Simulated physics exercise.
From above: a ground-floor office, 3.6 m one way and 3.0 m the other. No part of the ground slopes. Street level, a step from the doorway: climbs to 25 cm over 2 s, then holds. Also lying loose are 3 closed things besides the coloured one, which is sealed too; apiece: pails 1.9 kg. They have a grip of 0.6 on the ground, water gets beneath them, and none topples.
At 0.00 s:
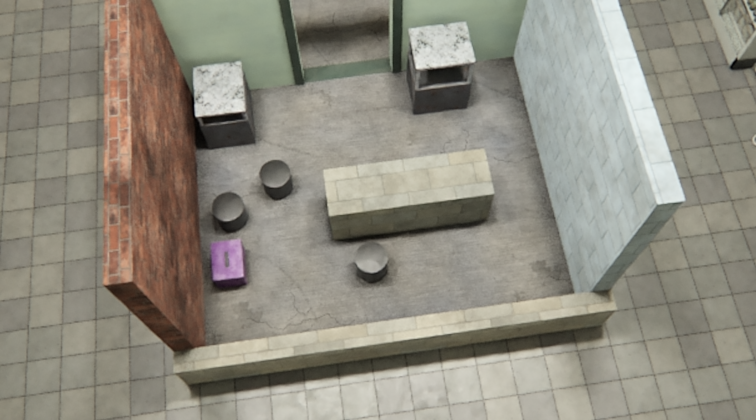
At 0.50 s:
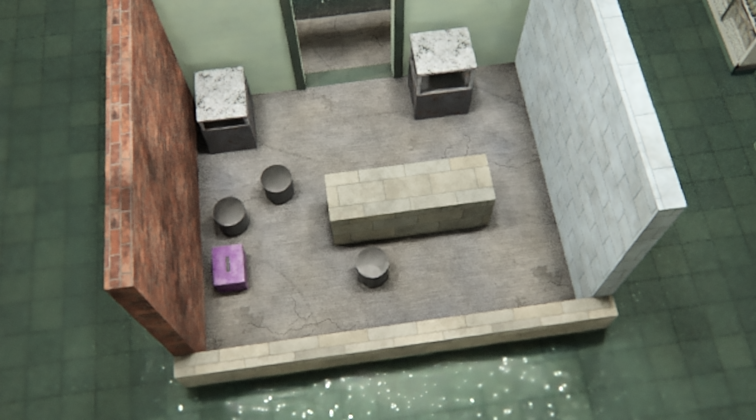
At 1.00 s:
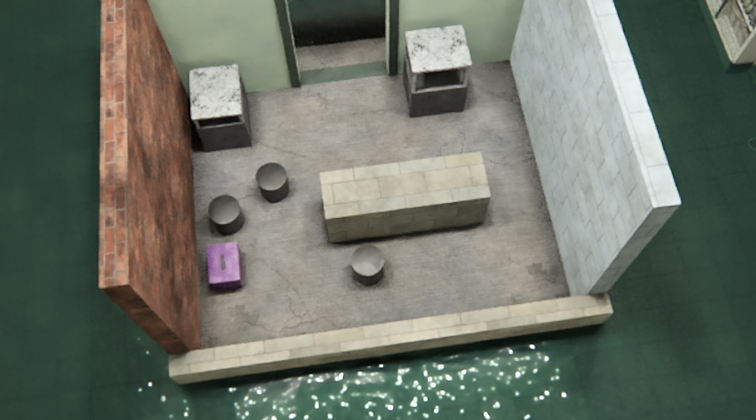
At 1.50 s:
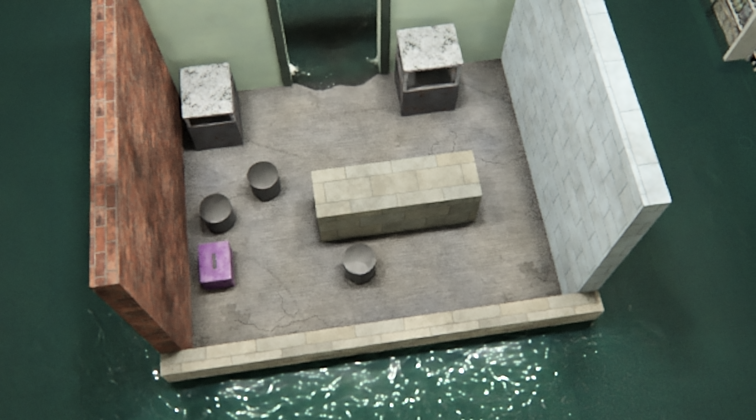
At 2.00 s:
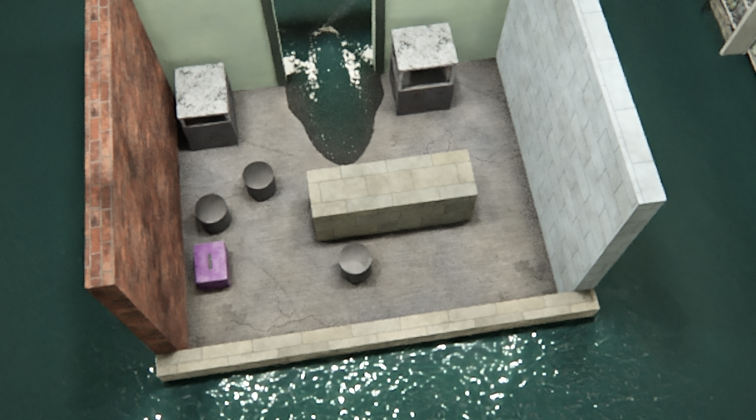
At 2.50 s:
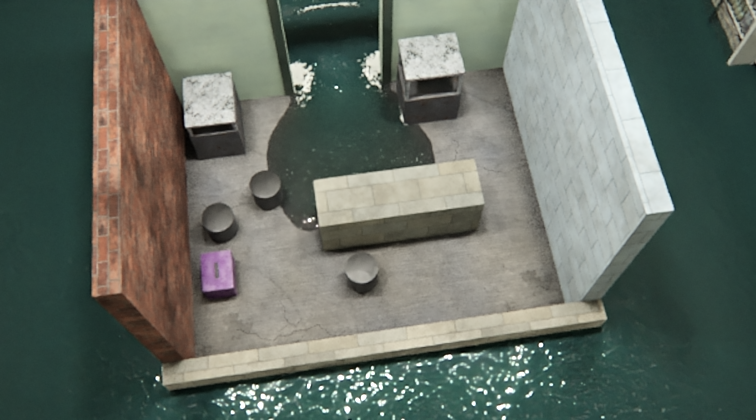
We see a small room from above, with a purple box, three dark round objects and a long block, as dark green water covers the tiled ground outside, then enters through the doorway and spreads to the block.
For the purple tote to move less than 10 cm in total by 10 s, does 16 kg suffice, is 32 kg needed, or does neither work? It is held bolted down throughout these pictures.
It needs the heavy one.
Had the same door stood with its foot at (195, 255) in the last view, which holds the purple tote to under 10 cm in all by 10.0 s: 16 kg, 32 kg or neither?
If so, both fall short.
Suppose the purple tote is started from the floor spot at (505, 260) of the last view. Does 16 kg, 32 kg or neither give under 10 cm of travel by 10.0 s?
Here only the heavier suffices.
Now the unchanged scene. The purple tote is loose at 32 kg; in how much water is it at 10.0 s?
Around 18 cm.
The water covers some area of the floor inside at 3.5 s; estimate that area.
At that time the wet patch spans about 5.5 m2.
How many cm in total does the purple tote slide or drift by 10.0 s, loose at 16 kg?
Around 250 centimetres in total.
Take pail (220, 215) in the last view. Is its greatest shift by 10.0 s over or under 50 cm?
Result: Limit not reached.
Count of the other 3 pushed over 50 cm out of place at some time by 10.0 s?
The total is 2.
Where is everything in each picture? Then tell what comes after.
In the first picture, the purple tote at (227, 260), on the bottom; 0.0 m2 under water; 0 of 4 have shifted.
In the second picture, the purple tote at (228, 264), on the bottom; water covers 0.0 m2; 0 of 4 have shifted.
In the third picture, the purple tote at (223, 263), on the bottom; water covers 0.0 m2; 0 of 4 have shifted.
In the fourth picture, the purple tote at (215, 262) rests on the ground; 0.0 m2 under water; 0 of 4 have shifted.
In the fifth picture, the purple tote at (210, 262), on the bottom; 0.8 m2 under water; 0 of 4 have shifted.
In the sixth picture, the purple tote at (217, 271) rests on the ground; 2.2 m2 under water; 0 of 4 have shifted.
After 3.5 s the purple tote would be 0 cm from its start with 16 kg and 0 cm from its start with 32 kg; 5 cm of water round it then.
After 4.5 s the purple tote would be 11 cm from its start with 16 kg and 0 cm from its start with 32 kg; 9 cm of water round it then.
After 7.0 s the purple tote would be 62 cm from its start with 16 kg and 0 cm from its start with 32 kg; 13 cm of water round it then.
After 10.0 s the purple tote would be 160 cm from its start with 16 kg and 0 cm from its start with 32 kg; 18 cm of water round it then.
